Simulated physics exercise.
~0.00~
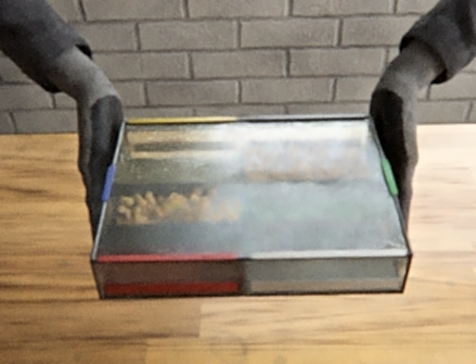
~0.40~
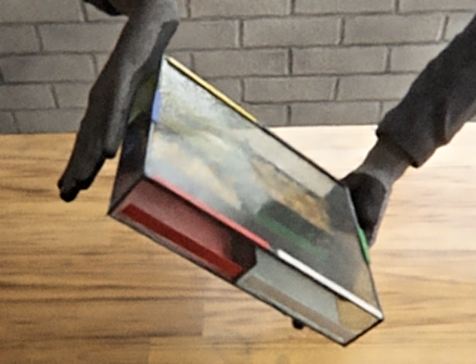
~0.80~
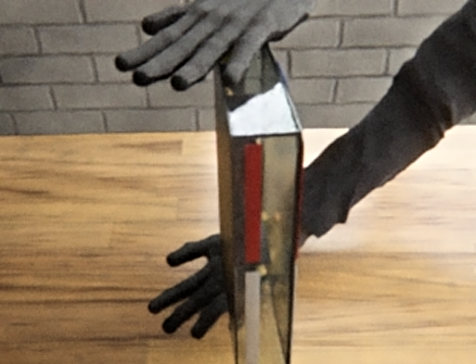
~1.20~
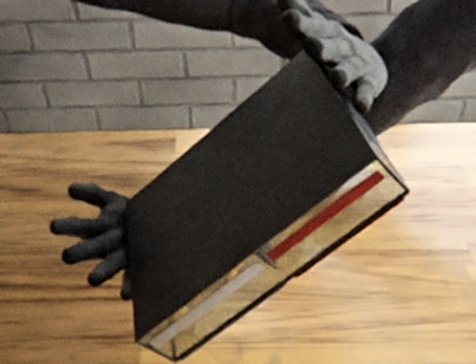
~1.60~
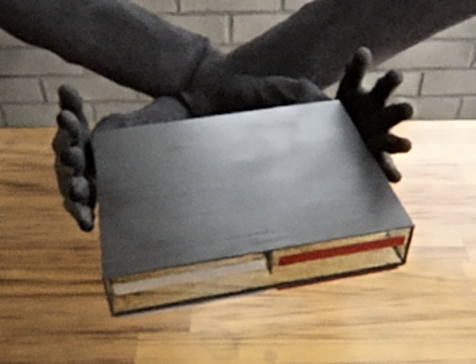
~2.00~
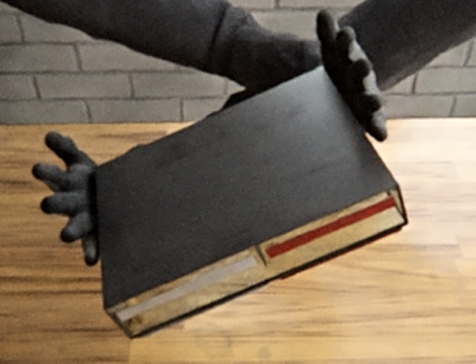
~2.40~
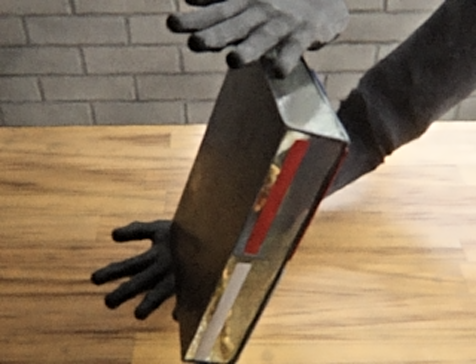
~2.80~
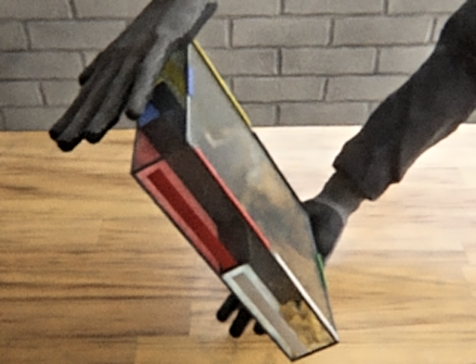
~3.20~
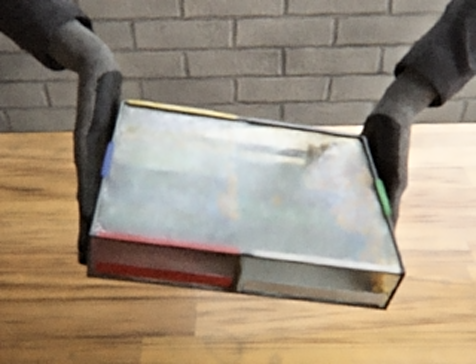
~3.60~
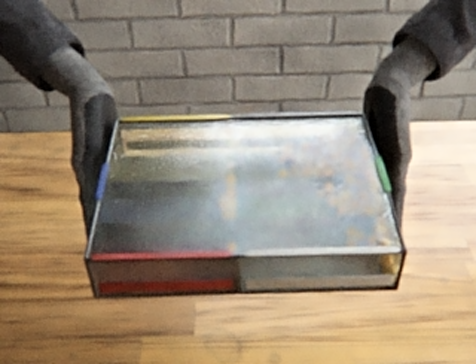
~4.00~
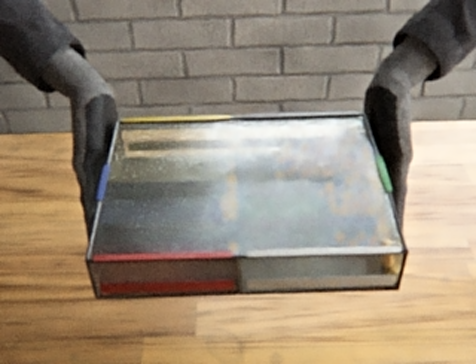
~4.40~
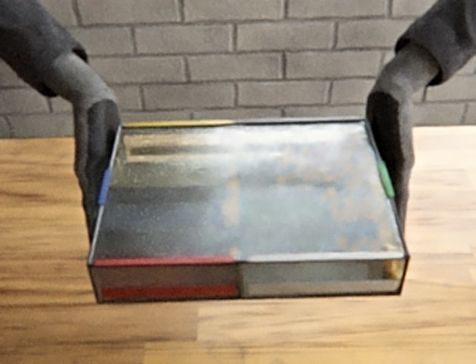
Two gloved hands tipped a shallow, clear-lidded box of dried chickpeas sideways until it was upside down, its dark underside showing, then turned it back the way it came and held it level and still above the wooden table, lid cloudy.
